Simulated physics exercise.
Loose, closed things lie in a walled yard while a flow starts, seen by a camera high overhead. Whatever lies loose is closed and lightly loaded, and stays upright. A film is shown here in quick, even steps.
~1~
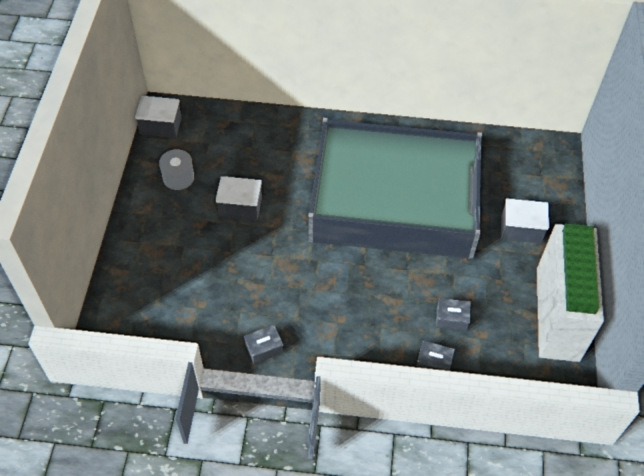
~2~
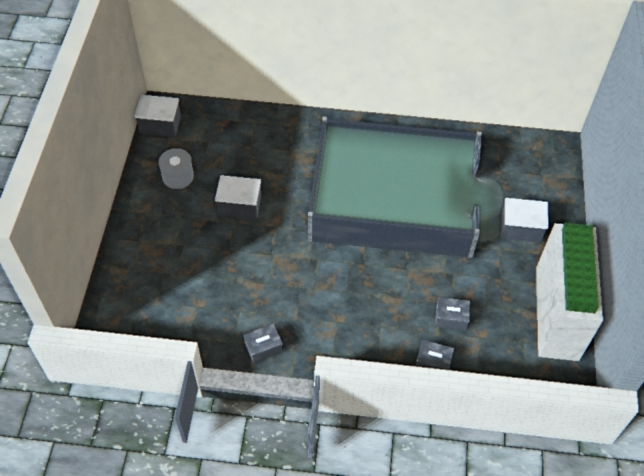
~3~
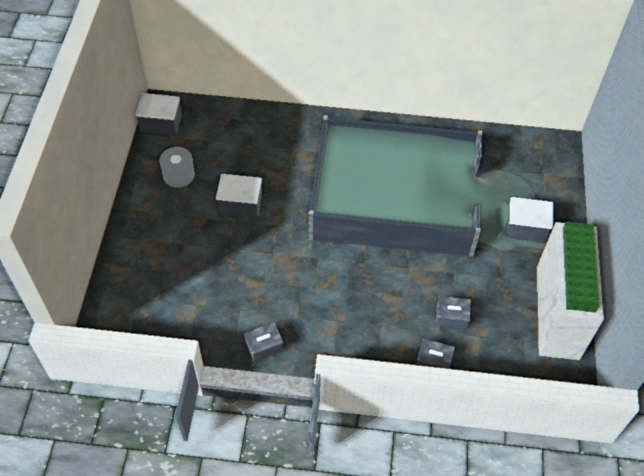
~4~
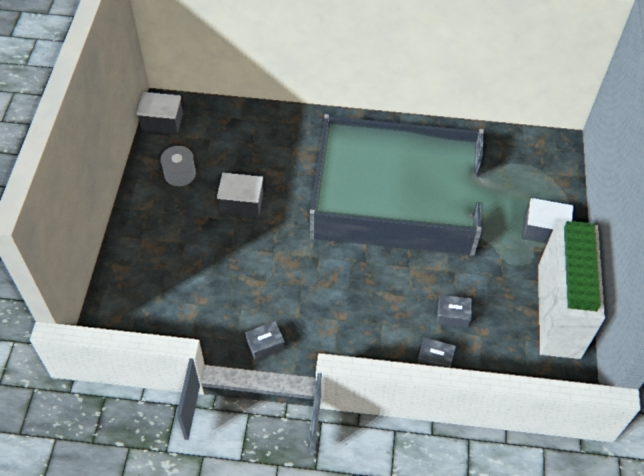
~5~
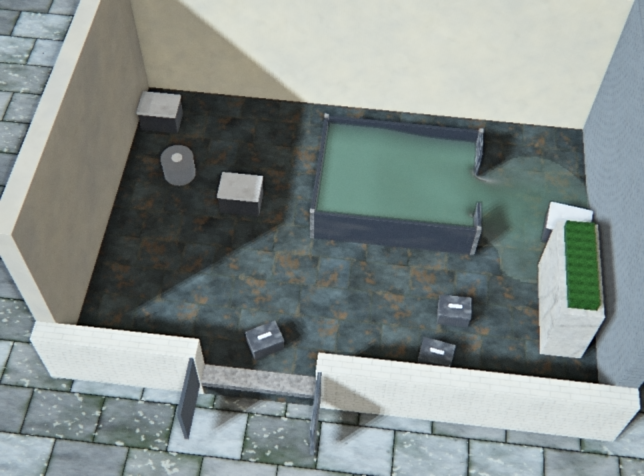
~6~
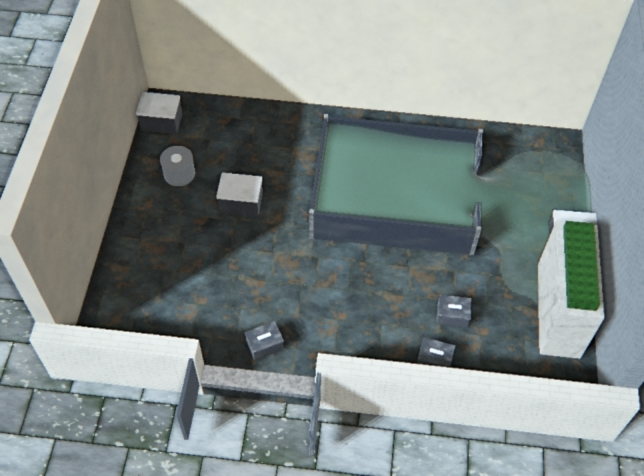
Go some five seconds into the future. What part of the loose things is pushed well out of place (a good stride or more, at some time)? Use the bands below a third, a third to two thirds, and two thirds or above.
It falls below a third.
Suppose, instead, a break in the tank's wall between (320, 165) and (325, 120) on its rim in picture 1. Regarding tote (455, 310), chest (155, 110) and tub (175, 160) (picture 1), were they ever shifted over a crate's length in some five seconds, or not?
First below the mark, then over the mark, then over the mark.
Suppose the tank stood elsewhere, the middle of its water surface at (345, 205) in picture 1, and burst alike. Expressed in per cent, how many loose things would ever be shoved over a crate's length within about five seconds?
Roughly 30 in a hundred.
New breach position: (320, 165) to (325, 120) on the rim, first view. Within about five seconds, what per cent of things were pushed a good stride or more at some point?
About 60 per cent.
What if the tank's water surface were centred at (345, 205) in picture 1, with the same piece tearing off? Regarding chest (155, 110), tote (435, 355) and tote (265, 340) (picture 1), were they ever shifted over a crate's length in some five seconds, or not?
In order: Remained close by, went well off, remained close by.
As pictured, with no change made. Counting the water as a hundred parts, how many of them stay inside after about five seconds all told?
100 %.
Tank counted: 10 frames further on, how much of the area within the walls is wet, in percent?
35 per cent.
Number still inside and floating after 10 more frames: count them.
Tally: 1.
A moment on, 1 of 7 are well off their spots; 1 afloat.
Next, 1 of 7 are well off their spots; 1 afloat.
Later, 1 of 7 are well off their spots; 1 afloat.
In the end, 2 of 7 are well off their spots, and 2 have been at some point; 0 afloat.
